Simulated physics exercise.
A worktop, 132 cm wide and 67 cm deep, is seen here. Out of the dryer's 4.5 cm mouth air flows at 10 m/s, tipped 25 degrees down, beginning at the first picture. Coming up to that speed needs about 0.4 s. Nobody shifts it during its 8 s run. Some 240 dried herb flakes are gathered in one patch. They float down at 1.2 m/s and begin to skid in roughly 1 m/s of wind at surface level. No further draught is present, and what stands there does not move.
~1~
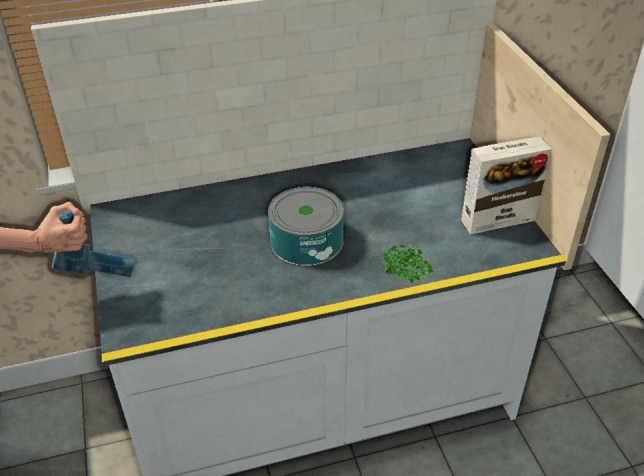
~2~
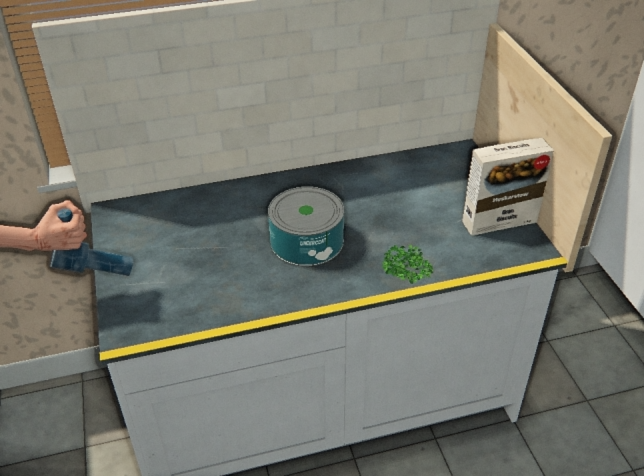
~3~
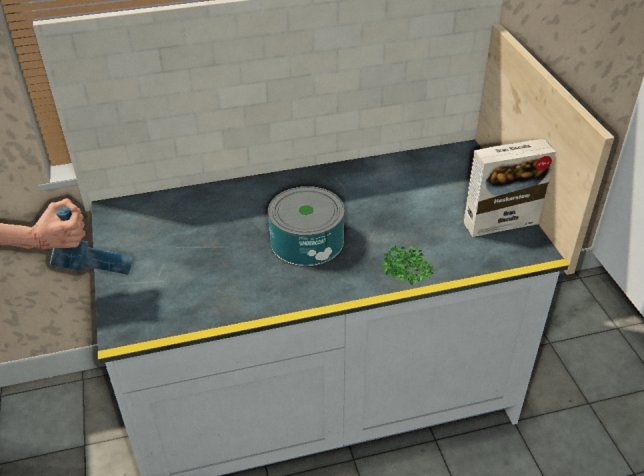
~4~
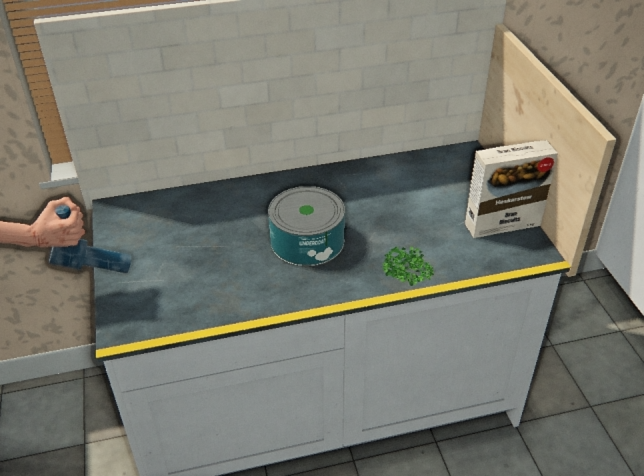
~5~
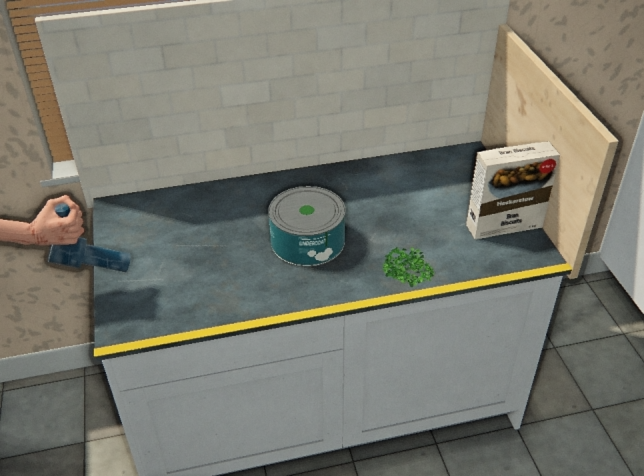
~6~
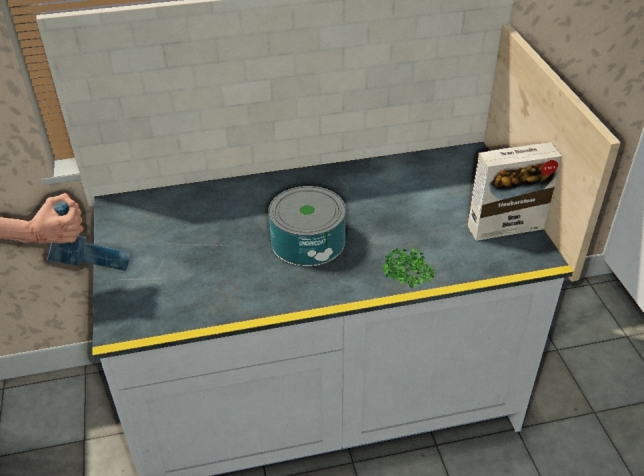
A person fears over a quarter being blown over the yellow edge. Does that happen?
I'd predict that edge sees over a quarter go past.
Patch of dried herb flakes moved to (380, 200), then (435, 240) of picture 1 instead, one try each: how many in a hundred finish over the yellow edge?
Results, one try each: 0 %, 3 %.
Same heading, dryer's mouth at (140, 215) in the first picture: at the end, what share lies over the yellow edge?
Estimate: About 0 %.
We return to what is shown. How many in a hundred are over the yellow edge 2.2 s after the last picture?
Close to 30 %.
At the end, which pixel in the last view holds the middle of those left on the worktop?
Their middle sits at about (551, 239) in the last picture.
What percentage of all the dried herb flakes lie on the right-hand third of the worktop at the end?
I'd put it at about 60 percent.
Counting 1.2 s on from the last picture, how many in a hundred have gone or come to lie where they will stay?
Estimated share: Close to 60 per cent.
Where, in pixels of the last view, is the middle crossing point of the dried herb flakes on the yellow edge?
Close to pixel (517, 282).
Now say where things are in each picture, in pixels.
In the first frame, the middle of the dried herb flakes is near (404, 264), none has stirred yet and the mouth of the dryer is at (132, 268).
In the second frame, the middle of the dried herb flakes is near (406, 266), none has stirred yet and the yellow edge is centred on (349, 309).
In the third frame, the middle of the dried herb flakes is near (406, 267), none has stirred yet, the top of a large tin is at (306, 210) and the top of a carton is at (515, 150).
In the fourth frame, the middle of the dried herb flakes is near (406, 268) and none has stirred yet.
In the fifth frame, the middle of the dried herb flakes is near (407, 269) and none has stirred yet.
In the sixth frame, the middle of the dried herb flakes is near (407, 270) and none has stirred yet.
Then, 1.2 s after the last picture, 32 % are over the yellow edge; the middle of those still in play is near (554, 242); 64 % have settled or left.
Then, 2.2 s after the last picture, 35 % are over the yellow edge; the middle of those still in play is near (553, 241); 72 % have settled or left.
Then, 4.0 s after the last picture, 37 % are over the yellow edge; the middle of those still in play is near (553, 241); 80 % have settled or left.
Then, 7.6 s after the last picture, at the end, 40 % are over the yellow edge; the middle of those still in play is near (551, 239).
